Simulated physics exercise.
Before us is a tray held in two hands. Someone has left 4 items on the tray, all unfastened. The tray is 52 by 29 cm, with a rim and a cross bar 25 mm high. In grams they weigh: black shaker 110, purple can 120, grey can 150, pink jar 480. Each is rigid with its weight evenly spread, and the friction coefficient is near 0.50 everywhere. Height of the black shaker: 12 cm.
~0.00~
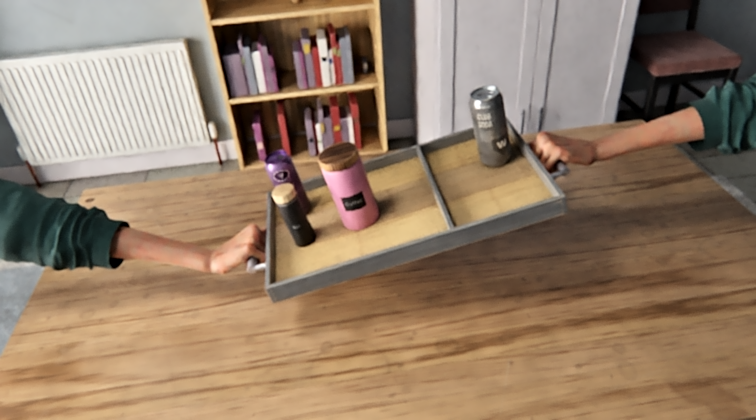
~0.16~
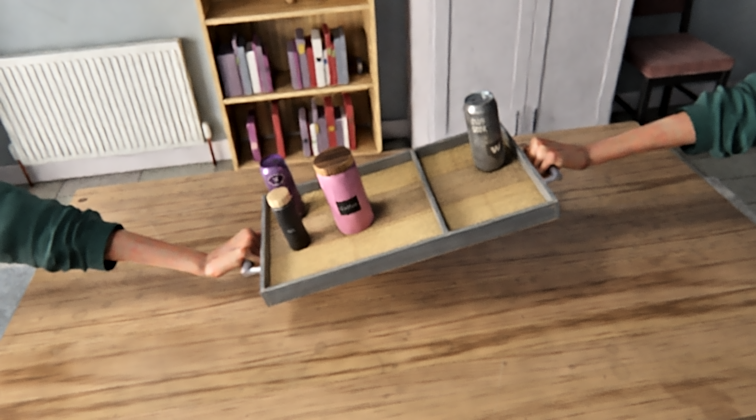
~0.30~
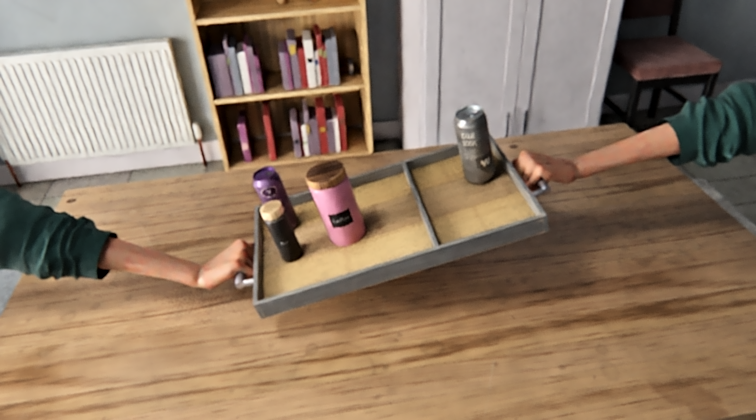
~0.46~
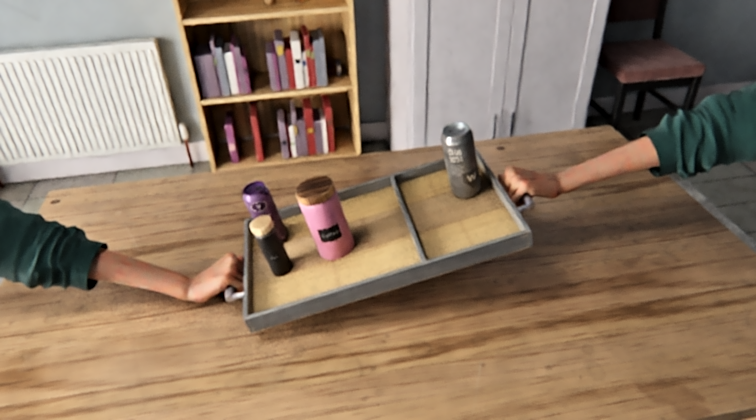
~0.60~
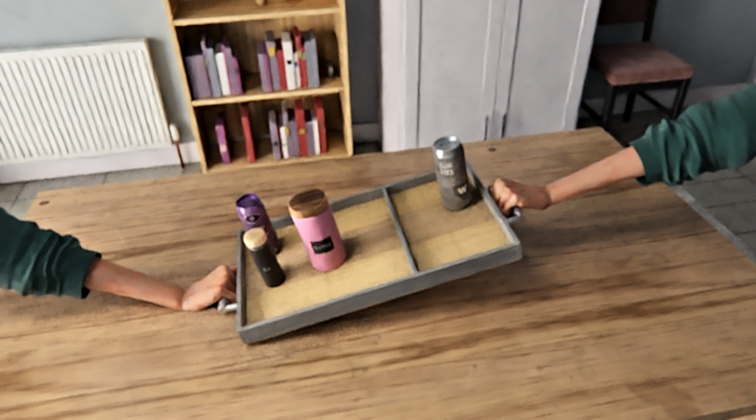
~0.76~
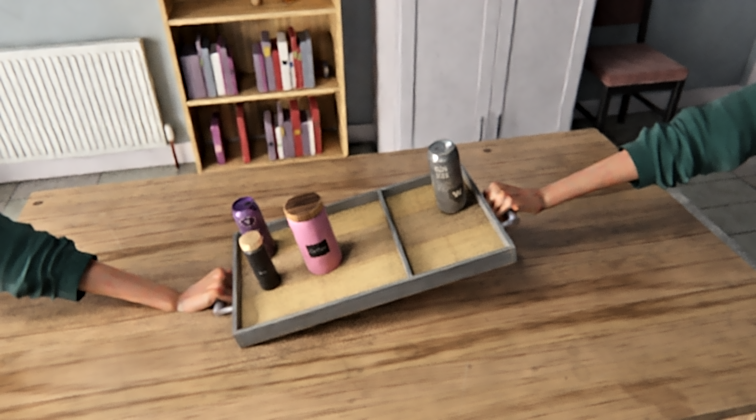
In the video, two hands hold a tilted grey-rimmed tray carrying a black shaker, a purple can, a pink jar and a grey can, and lower it toward a wooden table until its lower left edge rests on the surface.
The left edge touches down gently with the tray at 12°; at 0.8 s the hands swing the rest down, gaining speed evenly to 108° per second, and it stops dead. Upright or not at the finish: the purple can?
The purple can stays upright.
By 1.06 s, tray flat on the table; grey can rocked 6° off its seat.
By 1.36 s, tray flat on the table; grey can now off the tray.
When it is over (3.2 s), off the tray and tipped over, grey can; the other 3 within 5 cm of the start. In the last view, purple can near (264, 233).
